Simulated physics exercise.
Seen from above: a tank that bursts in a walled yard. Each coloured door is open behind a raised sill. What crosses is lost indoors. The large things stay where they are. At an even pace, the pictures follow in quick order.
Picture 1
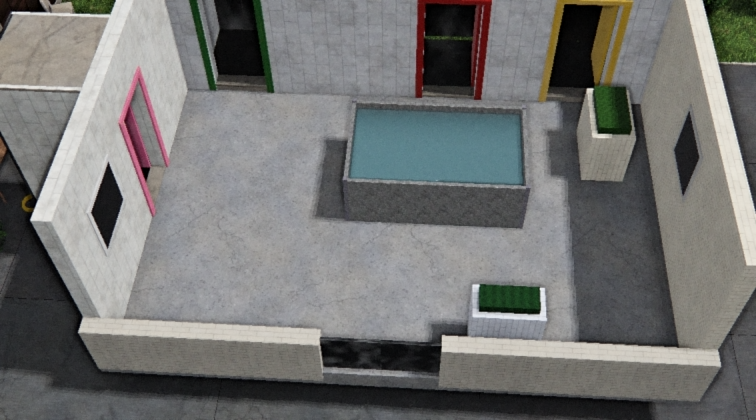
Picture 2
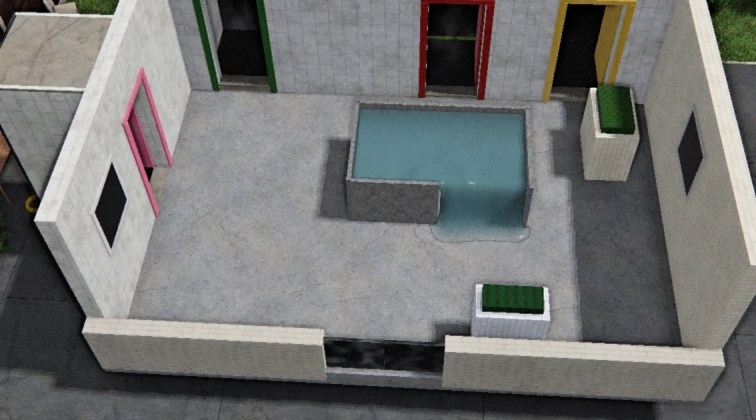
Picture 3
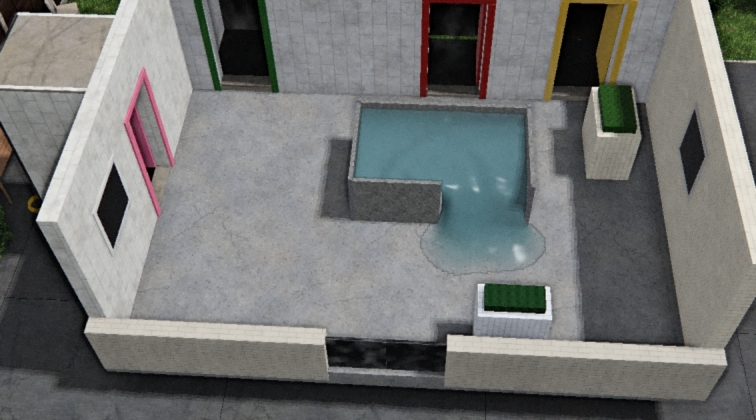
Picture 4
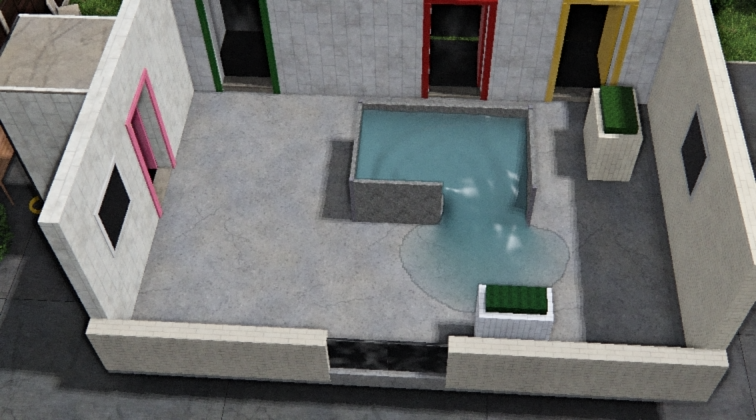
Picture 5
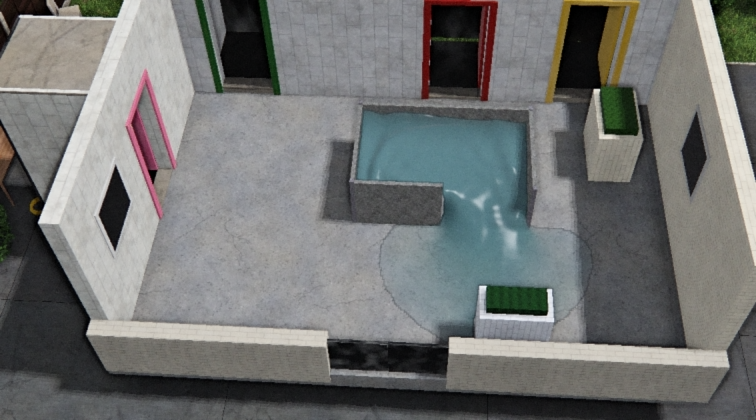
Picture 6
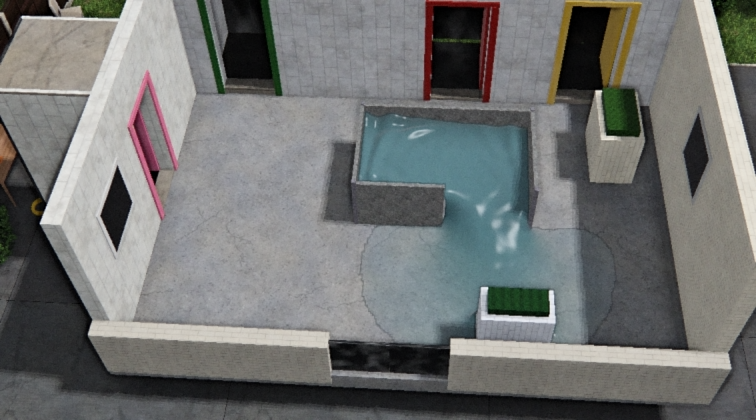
Walled yard with coloured doorways seen from above, a grey tank's front wall opening and water spreading out around a planter.
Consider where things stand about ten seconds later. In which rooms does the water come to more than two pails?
Behind the yellow door, two pails or fewer; behind the red door, two pails or fewer; behind the green door, two pails or fewer; behind the pink door, more than two pails.
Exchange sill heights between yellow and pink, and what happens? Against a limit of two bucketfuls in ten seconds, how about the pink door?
So the pink door does not reach it.
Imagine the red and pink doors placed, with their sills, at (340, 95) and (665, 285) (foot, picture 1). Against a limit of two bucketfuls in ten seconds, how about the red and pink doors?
Note - the red door ends up above it; the pink door ends up above it.
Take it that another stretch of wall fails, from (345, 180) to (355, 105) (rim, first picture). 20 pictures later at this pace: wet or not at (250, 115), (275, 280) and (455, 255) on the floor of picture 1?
The first point is soaked, the second soaked, the third spared.
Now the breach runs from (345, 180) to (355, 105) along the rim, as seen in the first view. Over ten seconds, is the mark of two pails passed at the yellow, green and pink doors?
Taking them in turn, the yellow door undershoots, the green door overshoots, and the pink door overshoots.
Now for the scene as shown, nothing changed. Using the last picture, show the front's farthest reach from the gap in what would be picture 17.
Somewhere about (126, 349).
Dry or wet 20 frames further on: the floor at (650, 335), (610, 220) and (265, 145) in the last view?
In turn, the points end up soaked, soaked and high and dry.
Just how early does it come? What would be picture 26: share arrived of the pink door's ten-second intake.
It should be near 0 percent of the ten-second total.
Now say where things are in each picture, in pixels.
In the first frame, the tank at (437, 146) is whole and still.
In the second frame, water pours out at (481, 212) and has run to (523, 235).
In the third frame, water pours out at (482, 212) and has run to (441, 263).
In the fourth frame, water pours out at (484, 214) and has run to (467, 307).
In the fifth frame, the front is at a hidden place, out from the gap at (484, 215).
In the sixth frame, the front is at a hidden place, out from the gap at (486, 216).
A moment on, water covers 25 % of the floor; the yellow door not reached, the red door not reached, the green door not reached, the pink door not reached.
Next, water covers 35 % of the floor; the yellow door not reached, the red door not reached, the green door not reached, the pink door not reached.
Then, water covers 60 % of the floor; the yellow door not reached, the red door not reached, the green door not reached, the pink door wet at the sill, nothing in.
Later, water covers 90 % of the floor; the yellow door wet at the sill, nothing in, the red door wet at the sill, nothing in, the green door wet at the sill, nothing in, the pink door over two buckets in.
In the end, water covers 100 % of the floor; the yellow door under two buckets in, the red door under two buckets in, the green door wet at the sill, nothing in, the pink door over two buckets in.
